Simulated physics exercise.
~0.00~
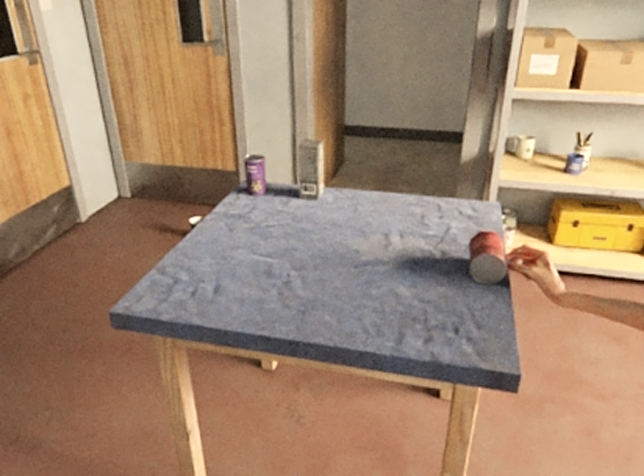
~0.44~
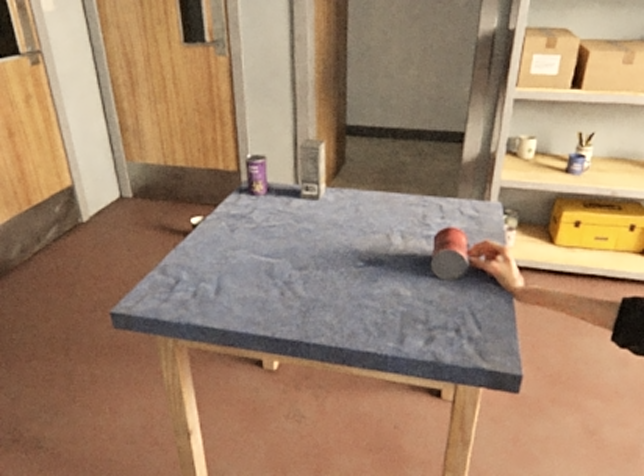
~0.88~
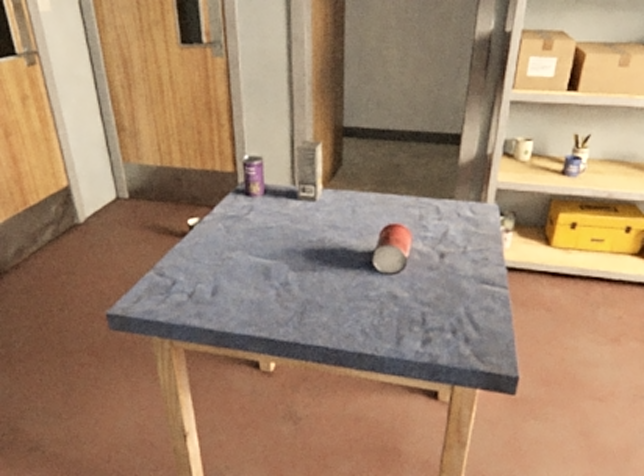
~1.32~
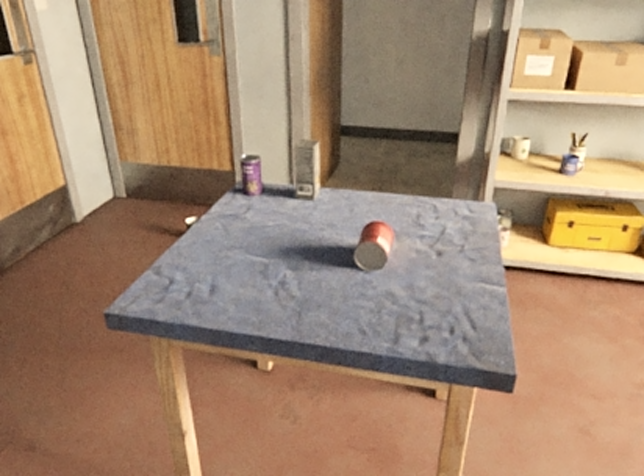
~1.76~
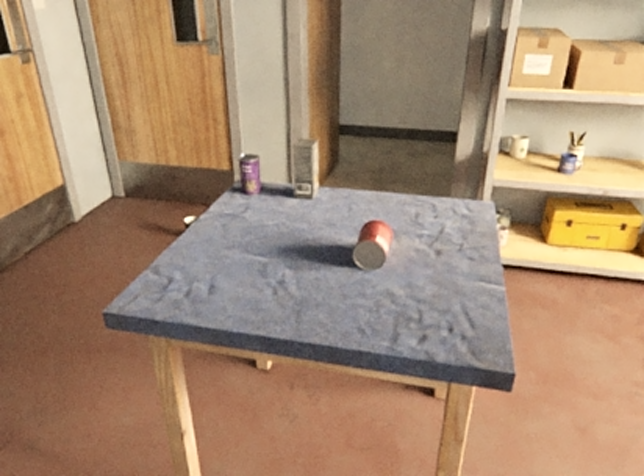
The clip shows a hand pushing a red tin on its side leftward across a grey-blue table, then letting go and withdrawing as the tin rolls on a little further and comes to rest near the middle, while a purple tin and grey carton stay still behind it.
